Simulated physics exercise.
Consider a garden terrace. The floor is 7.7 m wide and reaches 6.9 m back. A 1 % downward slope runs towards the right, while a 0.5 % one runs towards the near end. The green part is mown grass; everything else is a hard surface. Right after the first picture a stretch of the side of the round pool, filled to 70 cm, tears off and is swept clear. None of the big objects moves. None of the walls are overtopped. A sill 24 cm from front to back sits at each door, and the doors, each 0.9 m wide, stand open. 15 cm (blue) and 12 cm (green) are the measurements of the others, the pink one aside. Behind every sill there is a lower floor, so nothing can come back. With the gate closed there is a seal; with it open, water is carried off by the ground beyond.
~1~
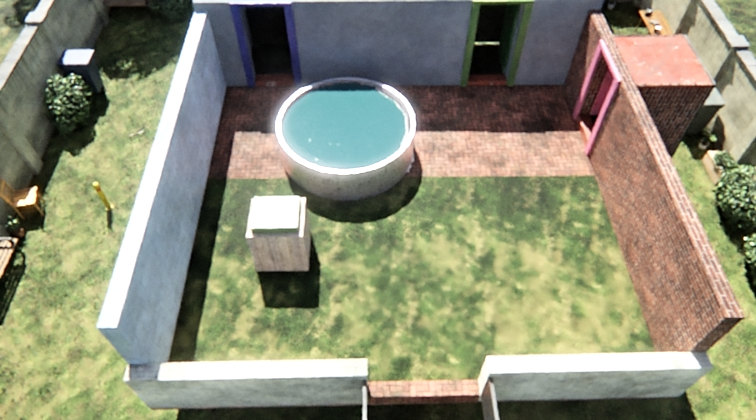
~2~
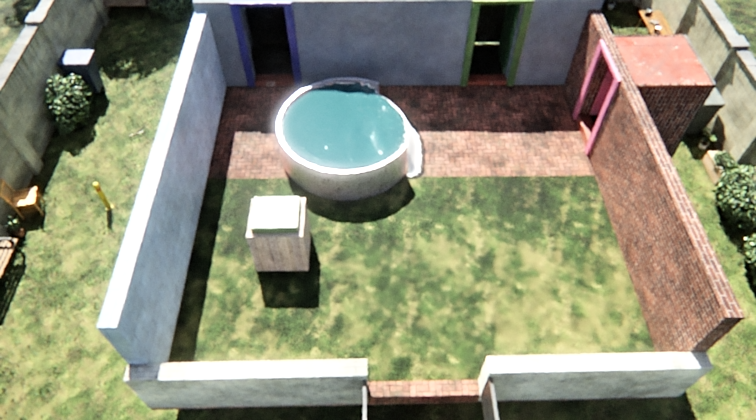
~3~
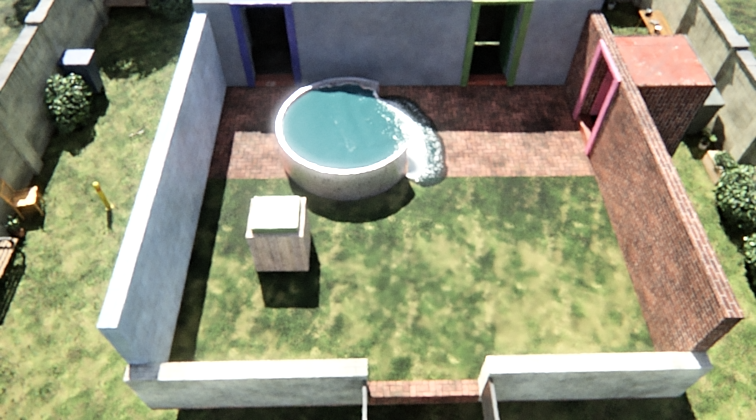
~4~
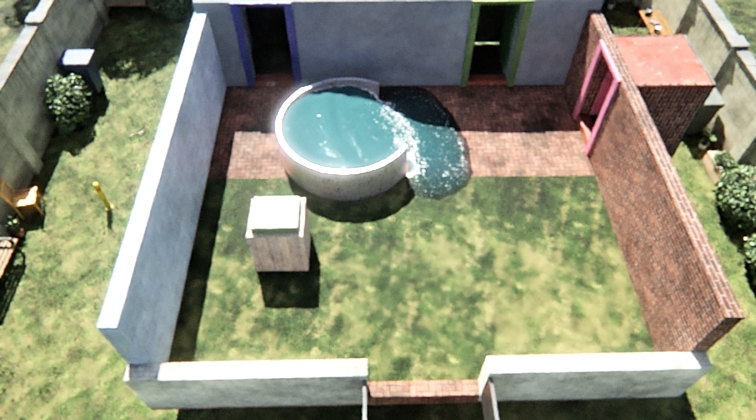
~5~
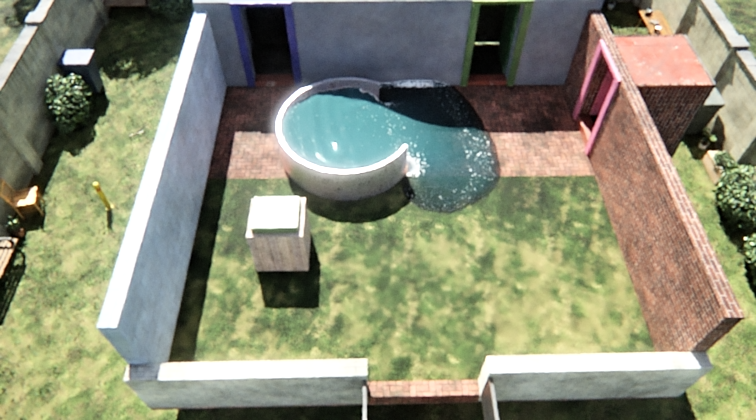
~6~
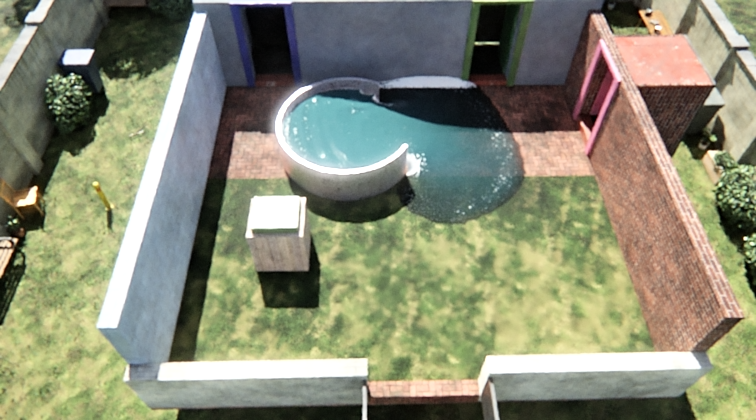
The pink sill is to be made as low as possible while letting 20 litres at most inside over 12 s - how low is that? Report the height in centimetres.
It comes to about 32 cm.
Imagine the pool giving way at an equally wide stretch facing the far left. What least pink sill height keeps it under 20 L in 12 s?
Some 6.5 cm.
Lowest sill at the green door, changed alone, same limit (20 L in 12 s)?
Roughly 18 cm at the green door.
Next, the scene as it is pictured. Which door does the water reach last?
The blue door comes last.
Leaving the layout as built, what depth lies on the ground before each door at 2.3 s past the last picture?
In cm - blue: 1, green: 16, pink: 32.
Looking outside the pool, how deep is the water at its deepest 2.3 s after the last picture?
41 cm.
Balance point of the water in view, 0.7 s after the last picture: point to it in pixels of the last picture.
Roughly (399, 141).
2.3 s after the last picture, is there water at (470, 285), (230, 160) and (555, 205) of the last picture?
In that order: Not reached, still dry, wet.
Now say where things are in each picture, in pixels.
The first picture shows still water, 70 cm deep, in the round pool at (346, 125); the pink door at (596, 98) is dry.
In the second picture, the front is at (421, 169), 0.3 m from the gap at (407, 129); 0.4 m2 of floor is wet, 70 cm left at the back.
In the third picture, the front is at (442, 174), 0.7 m from the gap at (407, 131); 1.6 m2 of floor is wet, 70 cm left at the back.
In the fourth picture, the gap is at (407, 132), the front 1.2 m out at (469, 171); the back of the round pool holds 70 cm.
In the fifth picture, the front is at (496, 176), 1.8 m from the gap at (407, 132); 6.0 m2 of floor is wet, 68 cm left at the back.
In the sixth picture, water pours out at (407, 132) and has run 2.2 m, to (520, 173); about 6 cm deep outside, 62 cm at the back; the pink door at (596, 98), 3.7 m from the gap, is still 1.5 m from the nearest water.
Then, 0.7 s after the last picture water covers 30 % of the floor, deepest (30 cm) near (415, 144); 10 cm at the pink door, 0 litres in over its 18 cm sill.
Then, 2.3 s after the last picture water covers 40 % of the floor, deepest (41 cm) near (564, 102); 32 cm at the pink door, 107 litres in over its 18 cm sill.
Then, 11.3 s after the last picture water covers 90 % of the floor, deepest (14 cm) near (656, 376); 8 cm at the pink door, 173 litres in over its 18 cm sill.
At the pink door as built, the water peaked near 38 cm, 1.7 s after the last picture.
Run again over the same 12 s with other heights there, 44 litres in over 27.5 cm, 3 litres over 37.5 cm. The limit of 20 litres is kept from about 32 cm up.
